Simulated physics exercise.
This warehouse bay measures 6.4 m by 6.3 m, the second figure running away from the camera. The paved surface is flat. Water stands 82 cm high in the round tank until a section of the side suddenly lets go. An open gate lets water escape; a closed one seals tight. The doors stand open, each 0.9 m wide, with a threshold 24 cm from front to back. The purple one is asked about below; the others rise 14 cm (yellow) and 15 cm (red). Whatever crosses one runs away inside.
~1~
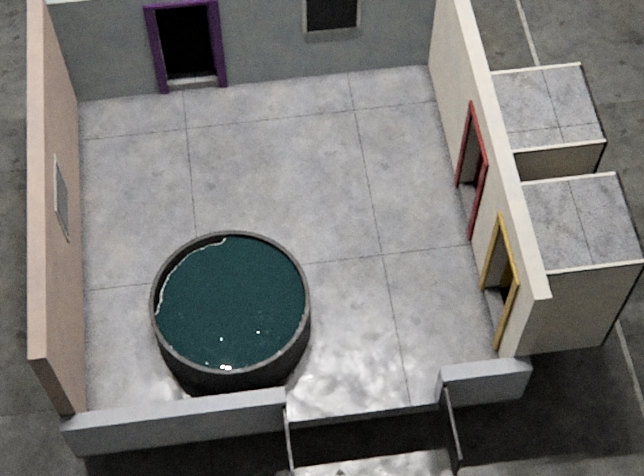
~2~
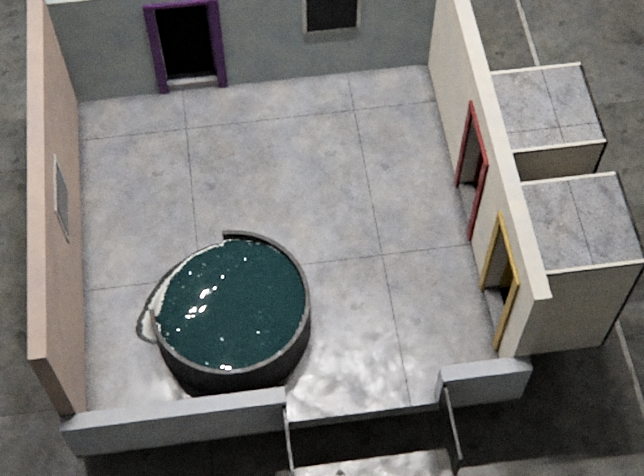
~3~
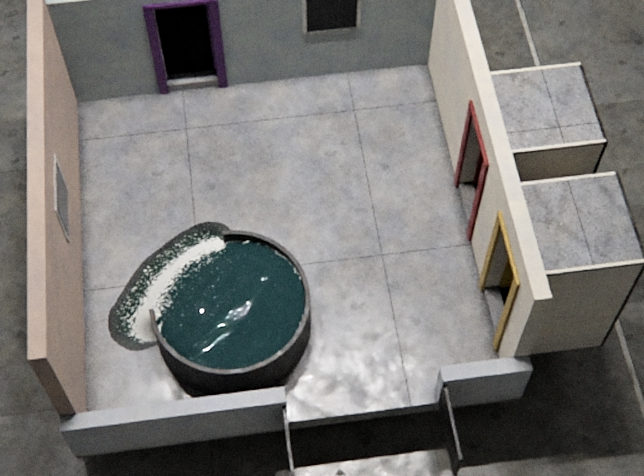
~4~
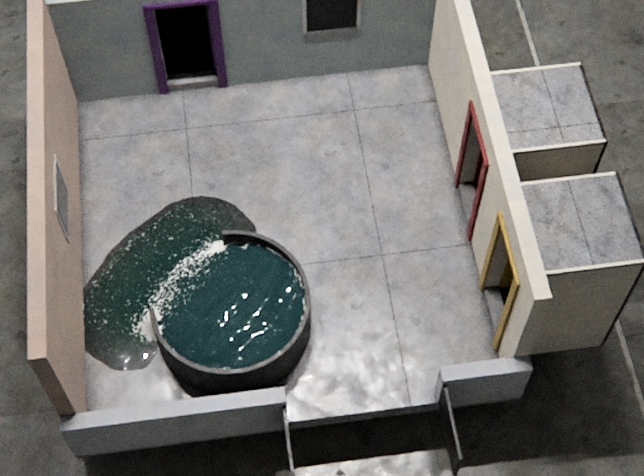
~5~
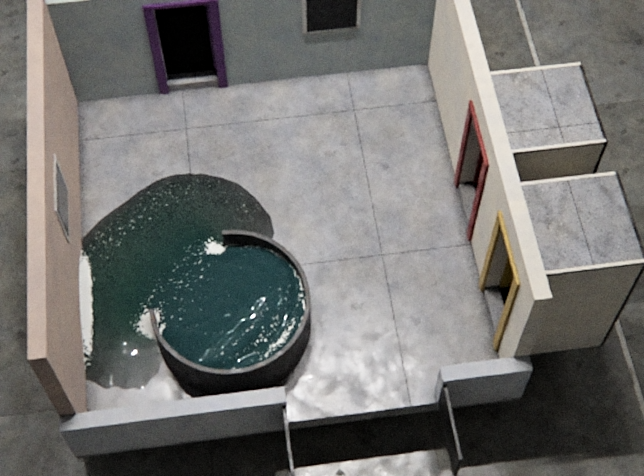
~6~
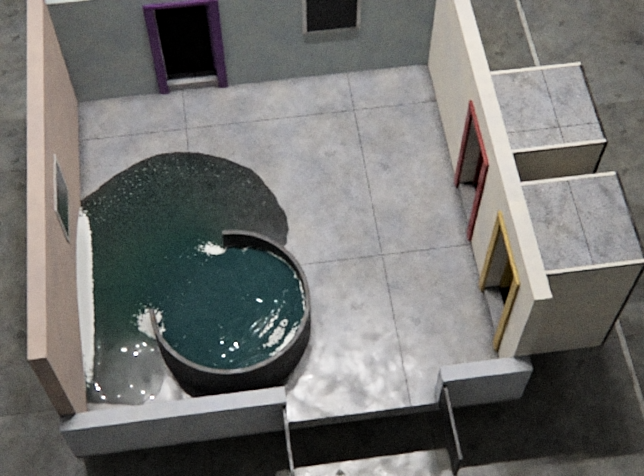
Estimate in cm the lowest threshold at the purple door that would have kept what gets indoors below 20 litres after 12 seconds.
At least 20 cm or so.
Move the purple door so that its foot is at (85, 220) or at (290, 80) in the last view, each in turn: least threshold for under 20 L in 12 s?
Roughly 29 and 7.0 cm.
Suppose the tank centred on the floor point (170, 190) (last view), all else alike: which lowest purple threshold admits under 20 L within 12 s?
Then roughly 22 cm.
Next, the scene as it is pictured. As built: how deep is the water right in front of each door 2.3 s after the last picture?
In cm: Purple 25, yellow 0, red 0.
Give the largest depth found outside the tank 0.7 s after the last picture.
Up to some 48 cm.
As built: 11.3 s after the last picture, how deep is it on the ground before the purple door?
Roughly 5.5 cm deep.
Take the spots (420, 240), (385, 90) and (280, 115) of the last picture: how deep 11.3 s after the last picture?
About 7, 9 and 9 cm.
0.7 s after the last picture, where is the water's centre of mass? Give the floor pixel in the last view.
Near (182, 283).
Then, 0.7 s after the last picture water covers 35 % of the floor, deepest (48 cm) near (83, 266); 10 cm at the purple door, 0 litres in over its 19 cm threshold.
Then, 2.3 s after the last picture water covers 45 % of the floor, deepest (42 cm) near (78, 109); 25 cm at the purple door, 11 litres in over its 19 cm threshold.
Then, 11.3 s after the last picture water covers 100 % of the floor, deepest (13 cm) near (488, 381); 5 cm at the purple door, 26 litres in over its 19 cm threshold.
At the purple door as built, the water peaked near 27 cm, 1.7 s after the last picture.
Run again over the same 12 s with other heights there, 35 litres in over 17.5 cm, 9 litres over 23.5 cm. The limit of 20 litres is kept from about 20 cm up.
